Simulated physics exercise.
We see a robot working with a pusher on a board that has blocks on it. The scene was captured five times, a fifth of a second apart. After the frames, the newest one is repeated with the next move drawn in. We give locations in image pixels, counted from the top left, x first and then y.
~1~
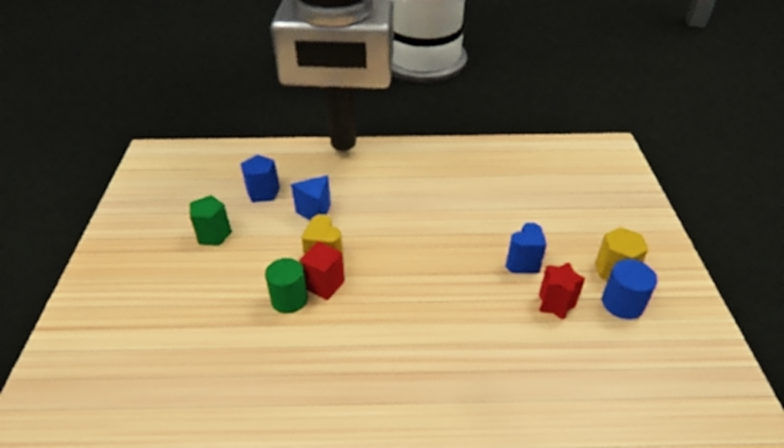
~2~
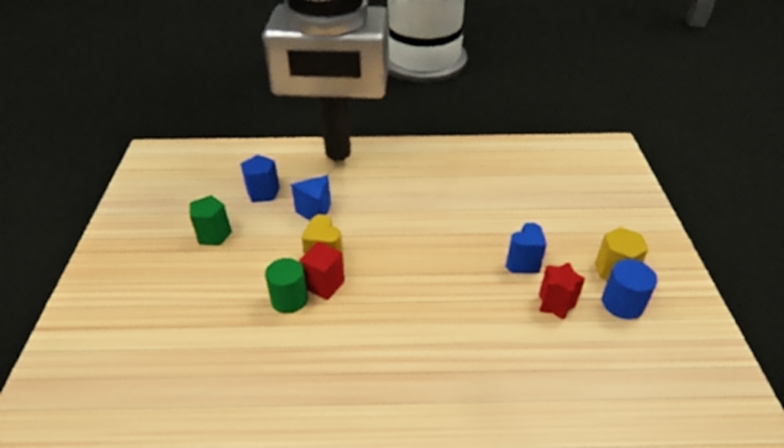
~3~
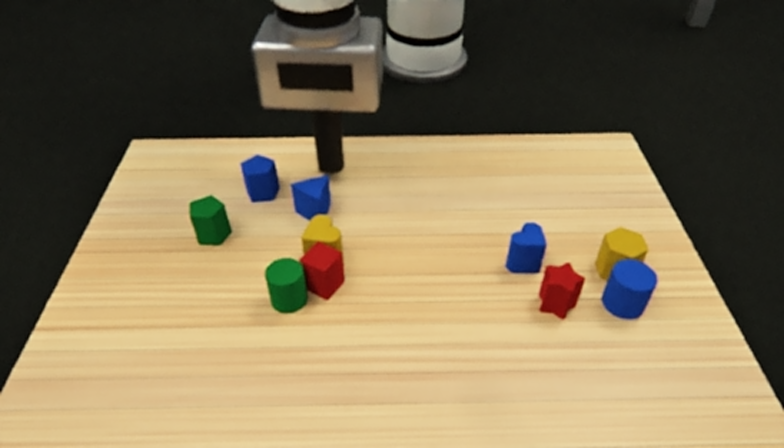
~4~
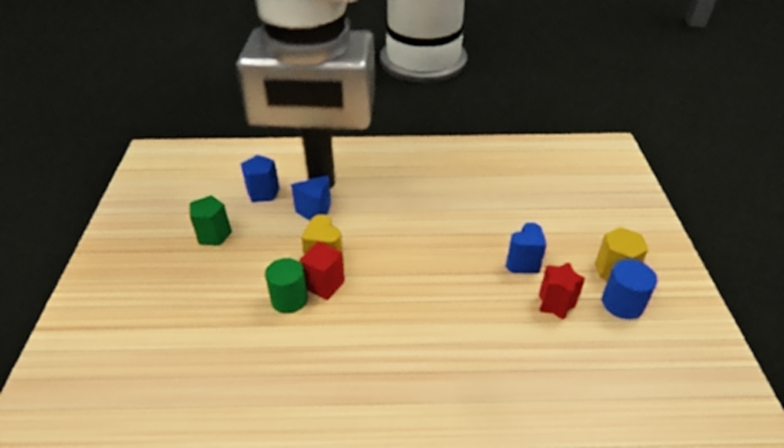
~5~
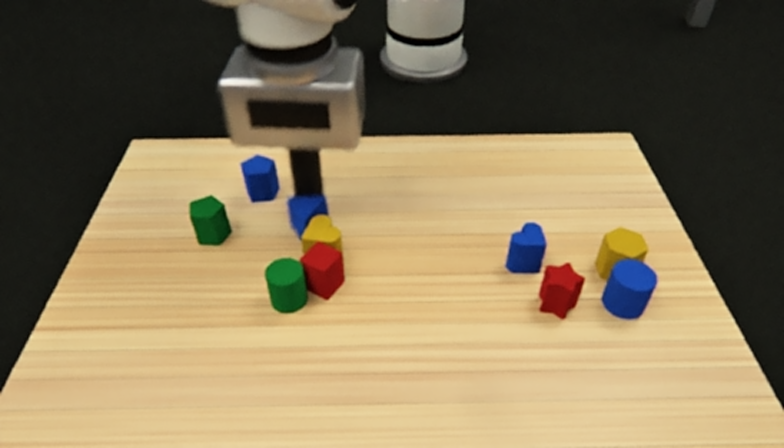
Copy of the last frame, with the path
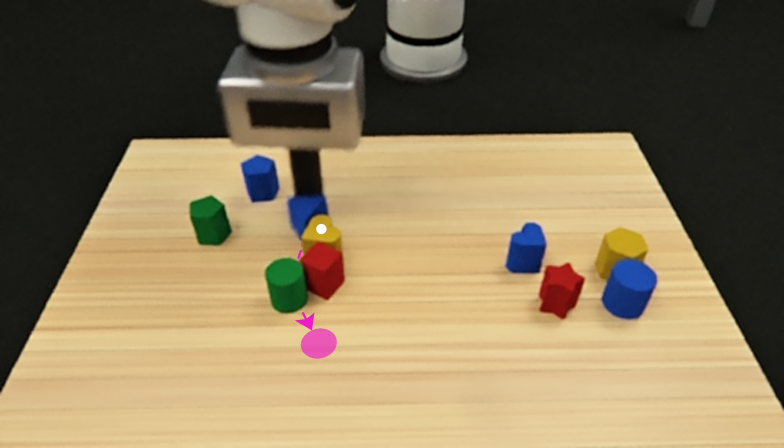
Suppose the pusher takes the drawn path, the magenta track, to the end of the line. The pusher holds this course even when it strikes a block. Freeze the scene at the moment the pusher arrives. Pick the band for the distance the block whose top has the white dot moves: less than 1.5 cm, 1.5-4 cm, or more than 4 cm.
It gets moved under 1.5 cm.
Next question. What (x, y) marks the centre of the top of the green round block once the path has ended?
The middle of its upper face should be somewhere near (262, 315).
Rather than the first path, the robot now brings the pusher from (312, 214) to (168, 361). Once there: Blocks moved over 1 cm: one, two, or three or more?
I count one.
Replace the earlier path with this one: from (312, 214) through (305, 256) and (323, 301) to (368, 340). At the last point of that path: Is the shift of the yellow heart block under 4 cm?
Yes, that is what happens.
The line goes from (312, 214) through (300, 253) and (297, 297) to (319, 343); the dot is on the yellow heart block.
On the path given first. One third of the way, pusher at (299, 243); green round block at (282, 274); blue three-sided block at (294, 246), turned 15° anticlockwise; red square block at (323, 259); yellow heart block at (329, 232).
Two thirds of the way, pusher at (295, 288); green round block at (264, 310); blue three-sided block at (298, 292), turned 25° anticlockwise; red square block at (330, 264), turned 45° anticlockwise; yellow heart block at (329, 233).
At the end, pusher at (317, 334); green round block at (262, 315); blue three-sided block at (310, 344), turned 15° clockwise; red square block at (331, 265), turned 45° anticlockwise; yellow heart block at (329, 233).
